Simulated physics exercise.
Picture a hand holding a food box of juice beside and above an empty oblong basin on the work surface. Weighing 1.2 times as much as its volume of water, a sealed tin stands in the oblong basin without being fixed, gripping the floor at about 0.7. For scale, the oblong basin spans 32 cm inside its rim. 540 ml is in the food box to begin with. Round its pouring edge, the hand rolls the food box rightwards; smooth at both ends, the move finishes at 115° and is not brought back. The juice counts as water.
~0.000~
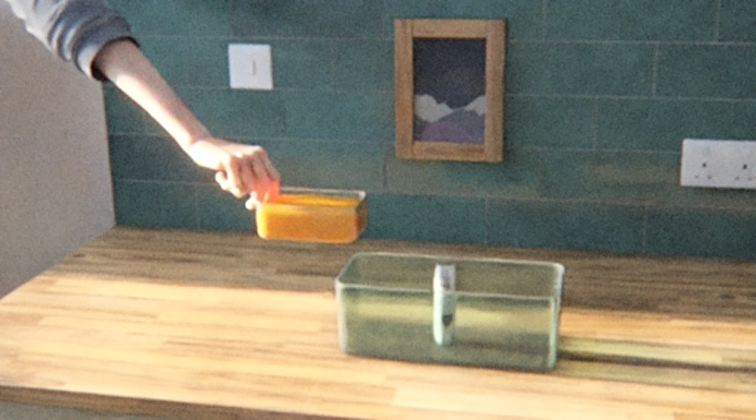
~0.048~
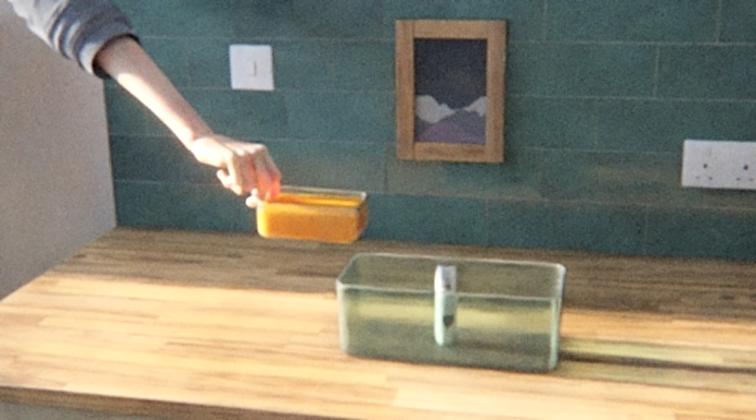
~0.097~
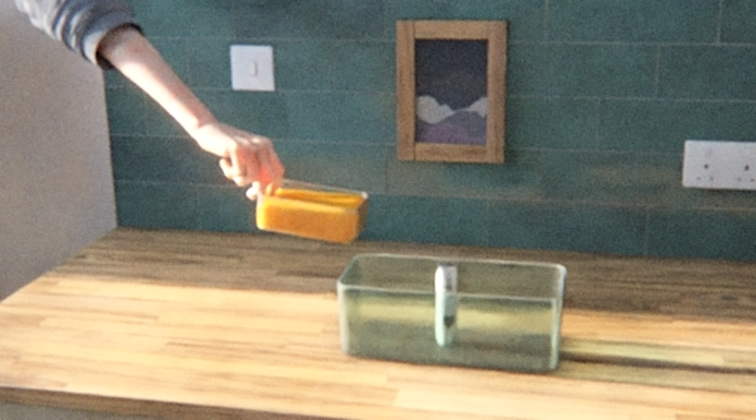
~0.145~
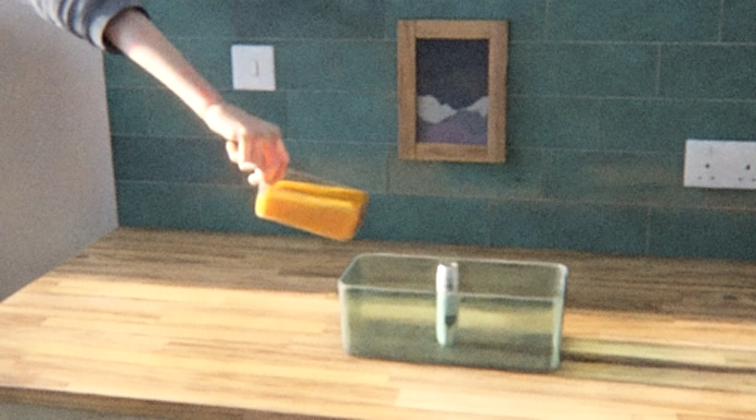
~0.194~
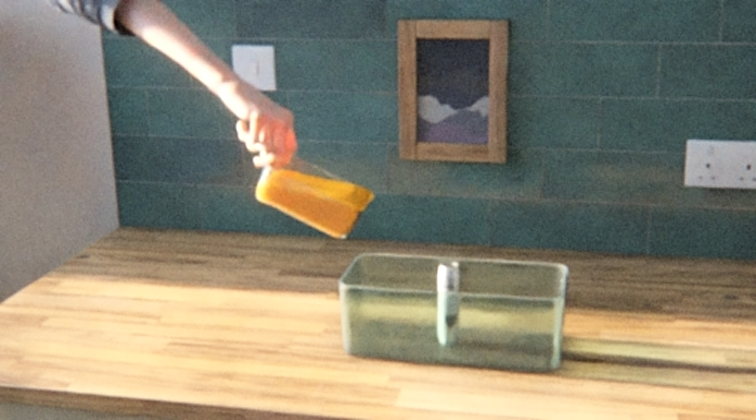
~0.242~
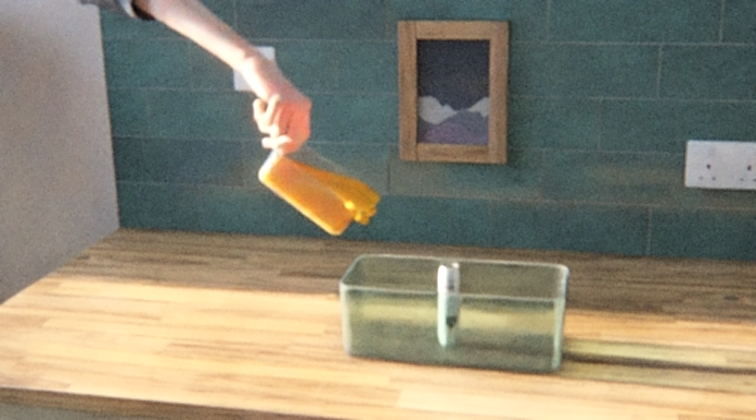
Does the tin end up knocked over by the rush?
Yes - watch, it's going to be unseated.
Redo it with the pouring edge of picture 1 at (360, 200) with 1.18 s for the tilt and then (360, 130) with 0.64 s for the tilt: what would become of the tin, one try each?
First it stays on its base; then it stays on its base.
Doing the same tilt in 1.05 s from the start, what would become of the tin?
Outcome - the tin remains standing.
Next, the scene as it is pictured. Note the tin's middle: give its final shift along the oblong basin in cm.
Shift of tin centre: Approx. 8.0 cm.
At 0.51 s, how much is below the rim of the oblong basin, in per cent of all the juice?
About 32%.
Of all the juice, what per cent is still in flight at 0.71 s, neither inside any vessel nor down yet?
Airborne fraction: Approx. 4 %.
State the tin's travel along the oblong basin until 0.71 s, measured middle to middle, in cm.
Some 4 cm.
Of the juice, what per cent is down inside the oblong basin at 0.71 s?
Near 94 per cent of the total.
After 0.51 s the tilt is 104° and 9 per cent is still to pour; the tin stands where it began.
After 0.71 s the tilt is 115° and 0 per cent is still to pour; the tin leans 34°.
After 0.92 s the tilt is 115° and 0 per cent is still to pour; the tin lies on its side.
After 1.14 s the tilt is 115° and 0 per cent is still to pour; the tin lies on its side.
In the end the tin lies on its side.
